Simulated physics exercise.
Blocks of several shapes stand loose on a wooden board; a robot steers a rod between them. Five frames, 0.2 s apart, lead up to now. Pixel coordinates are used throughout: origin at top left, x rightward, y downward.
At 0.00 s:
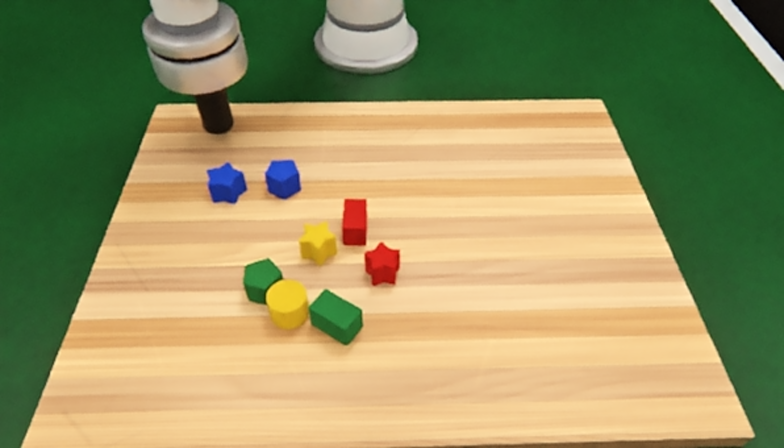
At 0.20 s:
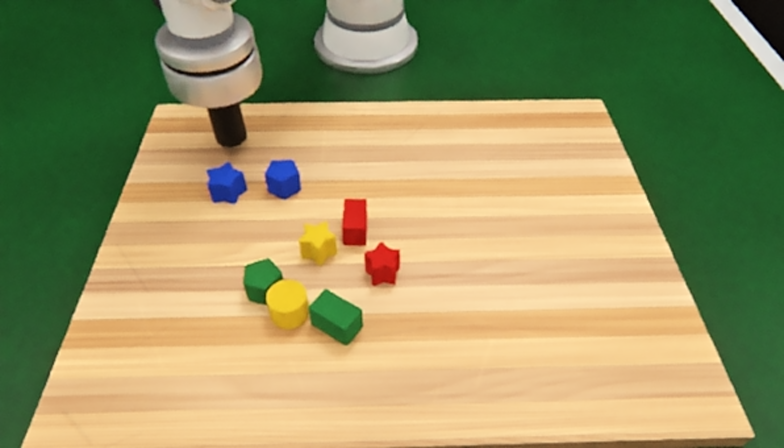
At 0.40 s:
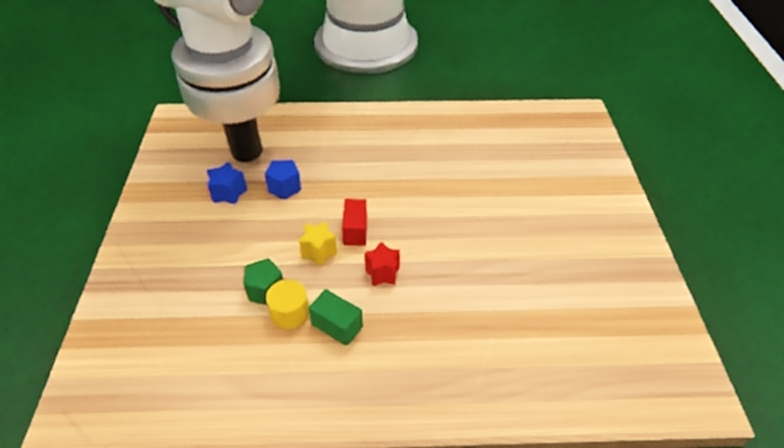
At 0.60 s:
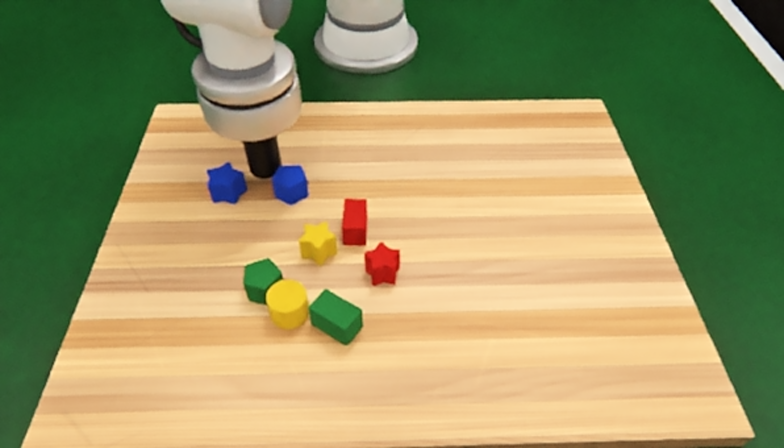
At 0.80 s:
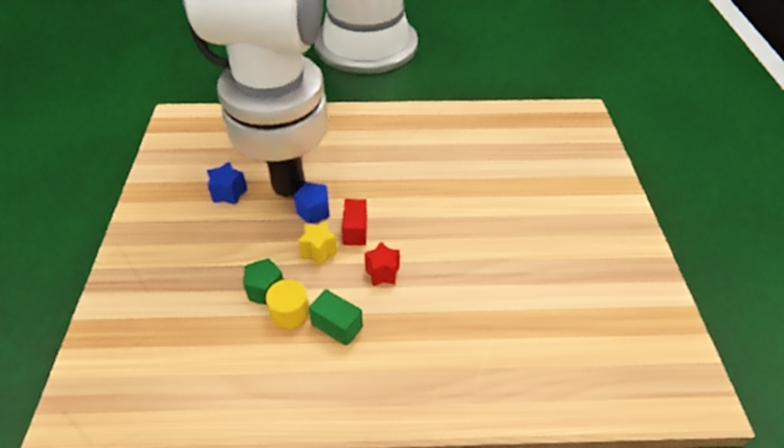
On a wooden board set on a green surface, small blue, yellow, red and green blocks stand scattered as a robot arm holds a dark rod near the upper left. The rod moves down and right between the two blue blocks, then pushes the blue pentagonal one a short way toward the yellow star.
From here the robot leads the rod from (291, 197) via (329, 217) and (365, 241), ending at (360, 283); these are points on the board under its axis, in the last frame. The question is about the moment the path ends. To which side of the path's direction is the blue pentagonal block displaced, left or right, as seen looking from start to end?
Sideways, to the left.
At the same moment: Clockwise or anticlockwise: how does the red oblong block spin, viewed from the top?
It ends up turned anticlockwise.
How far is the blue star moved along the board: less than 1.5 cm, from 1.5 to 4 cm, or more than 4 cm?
By the end of the path, it will have gone short of 1.5 cm.
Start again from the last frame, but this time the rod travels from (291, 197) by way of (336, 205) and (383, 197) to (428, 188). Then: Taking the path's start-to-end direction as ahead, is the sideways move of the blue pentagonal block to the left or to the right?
It shifts to the right.
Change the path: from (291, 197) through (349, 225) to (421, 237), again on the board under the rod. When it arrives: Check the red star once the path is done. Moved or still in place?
The red star will be pushed away from where it stands.
What follows on the original path. One third of the way, rod (329, 207); blue pentagonal block (351, 217), turned 15° clockwise; yellow star (318, 236), turned 20° clockwise; red oblong block (378, 224).
Two thirds of the way, rod (365, 232); blue pentagonal block (392, 241); yellow star (318, 236), turned 20° clockwise; red oblong block (420, 240); red star (393, 271), turned 70° clockwise.
At the end, rod (359, 273); blue star still; blue pentagonal block (400, 251), turned 15° anticlockwise; yellow star (318, 236), turned 20° clockwise; red oblong block (426, 242), turned 25° anticlockwise; red star (400, 282), turned 95° clockwise.
